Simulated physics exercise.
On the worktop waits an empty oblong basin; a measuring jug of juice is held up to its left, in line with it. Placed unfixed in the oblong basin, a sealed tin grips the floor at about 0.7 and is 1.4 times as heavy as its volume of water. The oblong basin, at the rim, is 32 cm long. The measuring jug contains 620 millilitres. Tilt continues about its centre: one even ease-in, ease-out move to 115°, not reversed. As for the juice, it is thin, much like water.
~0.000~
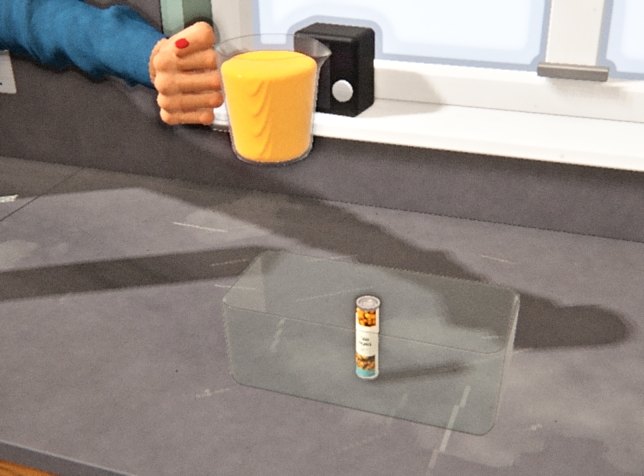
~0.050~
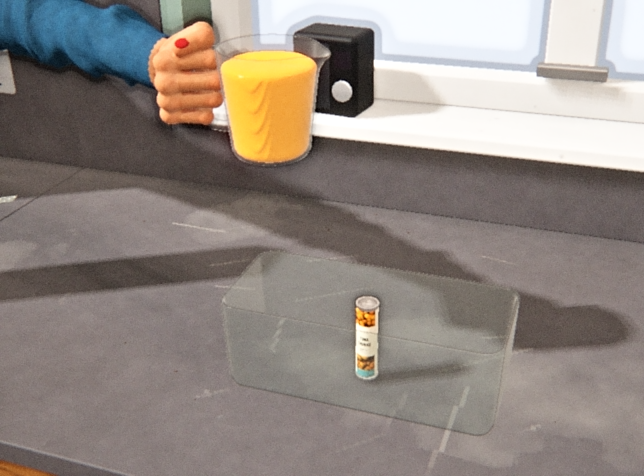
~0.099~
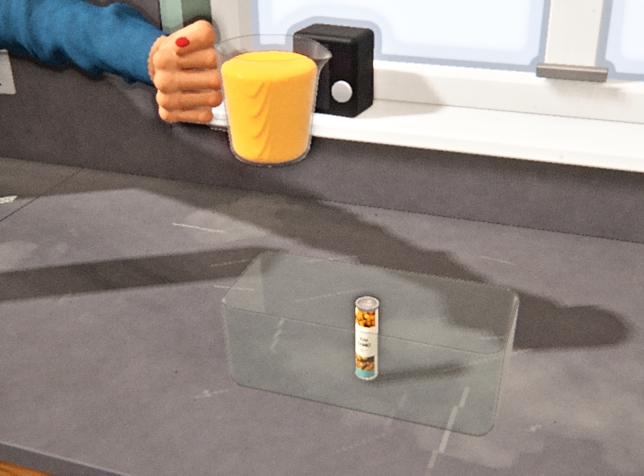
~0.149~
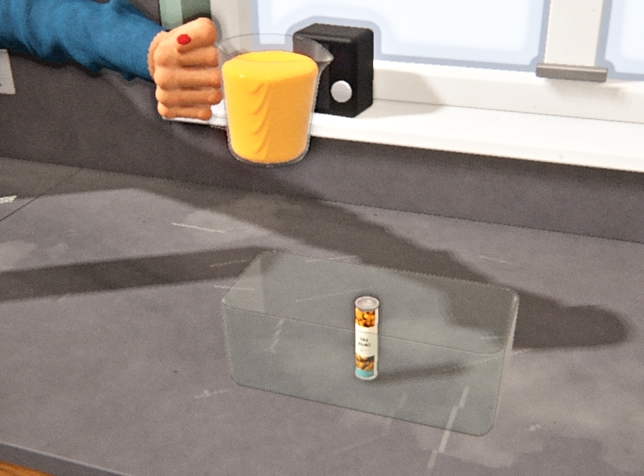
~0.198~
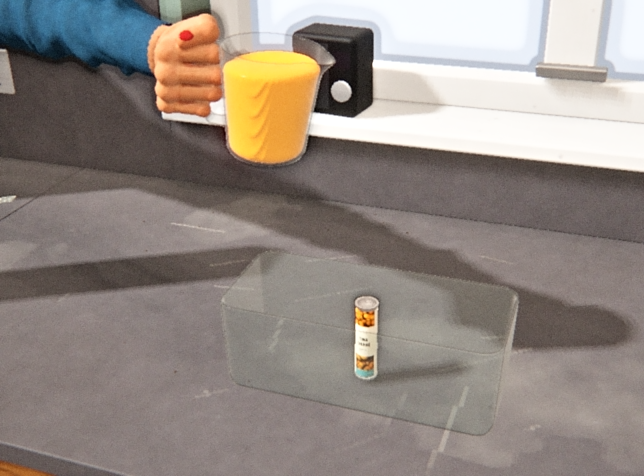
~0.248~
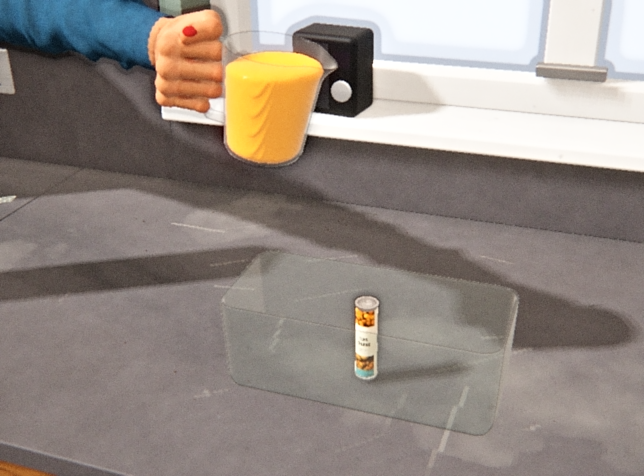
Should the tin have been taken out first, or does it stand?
It is not overturned.
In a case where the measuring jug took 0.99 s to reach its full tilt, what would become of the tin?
Outcome - the tin remains standing.
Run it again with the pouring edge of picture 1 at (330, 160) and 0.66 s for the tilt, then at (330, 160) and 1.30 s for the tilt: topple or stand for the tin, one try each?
The tin overturns the first time and overturns the second time.
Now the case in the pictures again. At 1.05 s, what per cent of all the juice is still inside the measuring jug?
14 per cent or so.
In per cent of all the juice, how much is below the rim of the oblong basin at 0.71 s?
Near 4 in a hundred.
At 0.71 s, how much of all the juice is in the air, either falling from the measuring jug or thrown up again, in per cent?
It comes to roughly 22 per cent.
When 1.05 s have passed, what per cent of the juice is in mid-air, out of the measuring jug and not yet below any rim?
Estimate: Around 28 per cent.
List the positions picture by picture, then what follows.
In the first frame, tilt 0°; pouring edge (330, 53); surface from (229, 58) to (317, 66); the oblong basin's rim runs from (242, 277) to (512, 323); the tin's top is at (368, 306).
In the second frame, tilt 0°; pouring edge (329, 54); surface from (228, 59) to (317, 67).
In the third frame, tilt 2°; pouring edge (330, 56); surface from (229, 59) to (316, 67).
In the fourth frame, tilt 4°; pouring edge (332, 59); surface from (230, 59) to (318, 68).
In the fifth frame, tilt 6°; pouring edge (334, 62); surface from (231, 59) to (320, 70).
In the sixth frame, tilt 10°; pouring edge (336, 67); surface from (232, 60) to (324, 69).
Then, 0.71 s in, the tilt is 66° and 75 per cent is still to pour; the tin stands where it began.
Then, 1.05 s in, the tilt is 105° and 15 per cent is still to pour; the tin stands where it began.
Then, 1.41 s in, the tilt is 115° and 0 per cent is still to pour; the tin stands where it began.
Then, 1.80 s in, the tilt is 115° and 0 per cent is still to pour; the tin stands where it began.
Finally, the tin stands where it began.
